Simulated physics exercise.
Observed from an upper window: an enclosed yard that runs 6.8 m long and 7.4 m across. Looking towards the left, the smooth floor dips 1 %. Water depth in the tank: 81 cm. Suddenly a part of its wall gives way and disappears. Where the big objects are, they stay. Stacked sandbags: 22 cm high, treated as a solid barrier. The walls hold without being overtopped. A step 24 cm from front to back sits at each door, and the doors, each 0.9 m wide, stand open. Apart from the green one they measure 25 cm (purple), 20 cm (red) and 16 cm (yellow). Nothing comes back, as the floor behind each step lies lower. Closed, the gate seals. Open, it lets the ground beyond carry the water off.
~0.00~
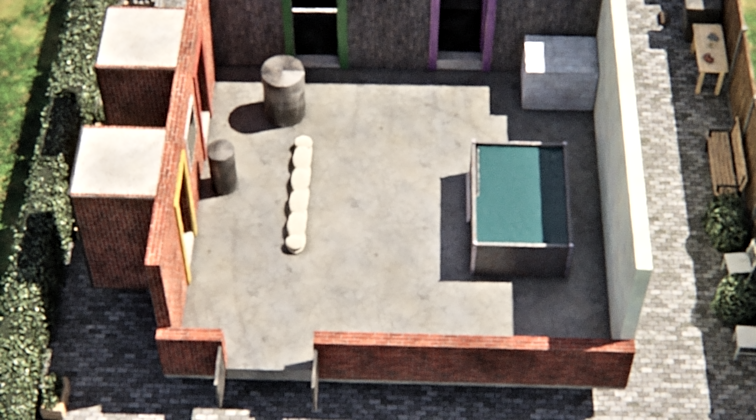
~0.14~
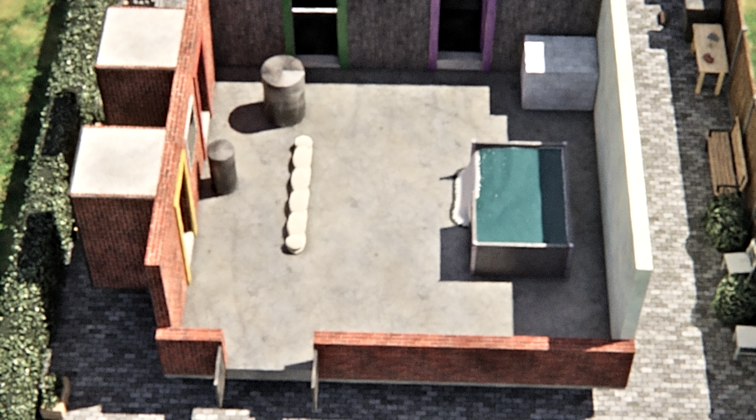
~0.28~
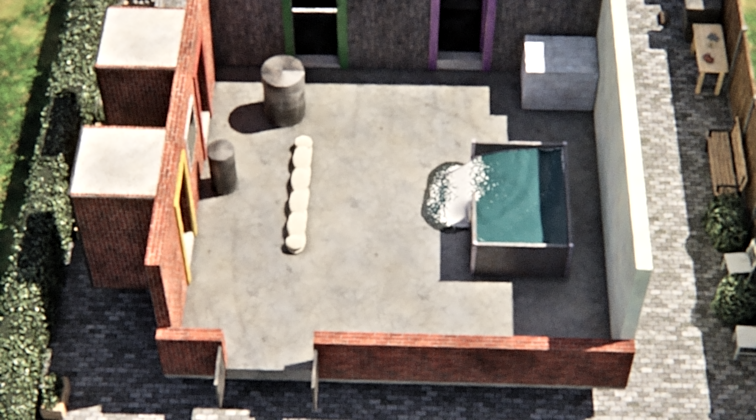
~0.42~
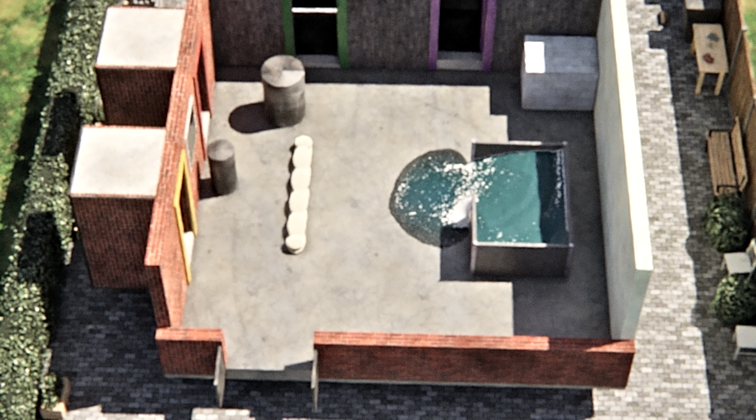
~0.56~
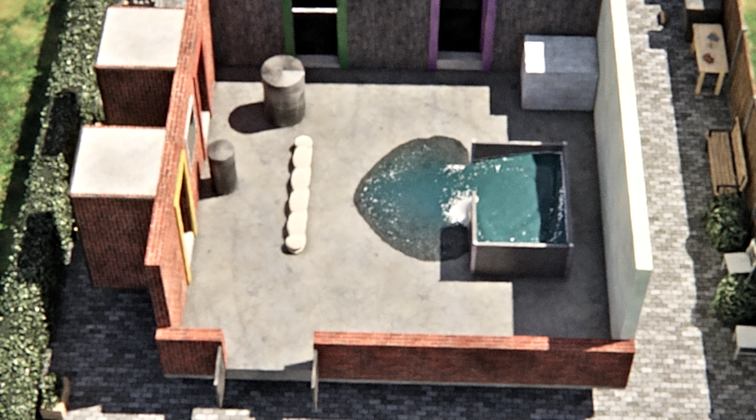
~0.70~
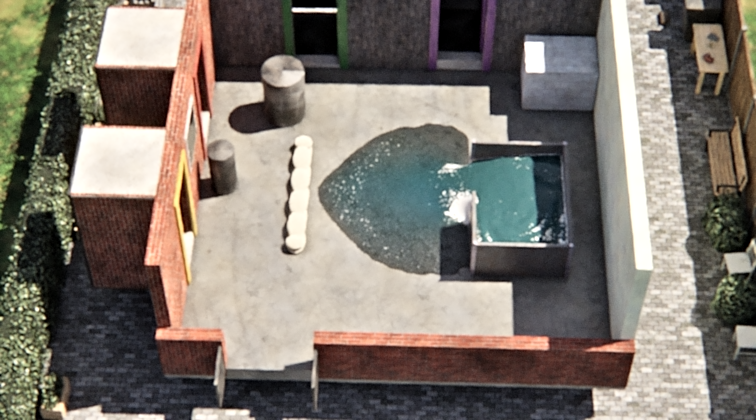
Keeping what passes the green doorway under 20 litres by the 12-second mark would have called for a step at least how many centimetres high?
It would have called for about 25 cm.
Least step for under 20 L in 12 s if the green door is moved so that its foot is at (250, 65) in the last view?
It needs roughly 11.5 cm.
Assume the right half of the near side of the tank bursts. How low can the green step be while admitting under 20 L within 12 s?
Some 6.5 centimetres.
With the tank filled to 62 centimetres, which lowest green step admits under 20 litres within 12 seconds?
Roughly 20 centimetres would do it.
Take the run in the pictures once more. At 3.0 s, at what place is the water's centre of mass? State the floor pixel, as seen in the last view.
Centre of mass: About (392, 200) px.
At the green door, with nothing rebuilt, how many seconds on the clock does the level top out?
Crest at t of about 2.6 s.
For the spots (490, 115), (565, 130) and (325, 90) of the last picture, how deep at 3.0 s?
Going through the spots in order gives 0, 0 and 13 centimetres.
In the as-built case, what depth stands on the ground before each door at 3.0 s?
Centimetres: Purple = 1, red = 15, yellow = 8, green = 23.
After 1.4 s water covers 30 % of the floor, deepest (42 cm) near (463, 195); it has not reached the green door.
After 3.0 s water covers 55 % of the floor, deepest (26 cm) near (326, 200); 23 cm at the green door, 90 litres in over its 9 cm step.
After 12.0 s water covers 95 % of the floor, deepest (10 cm) near (223, 168); 7 cm at the green door, 282 litres in over its 9 cm step.
At the green door as built, the water arrived by 1.9 s and peaked near 24 cm at 2.6 s.
Run again over the same 12 s with other heights there, 51 litres in over 20 cm, 10 litres over 27.5 cm. The limit of 20 litres is kept from about 25 cm up.
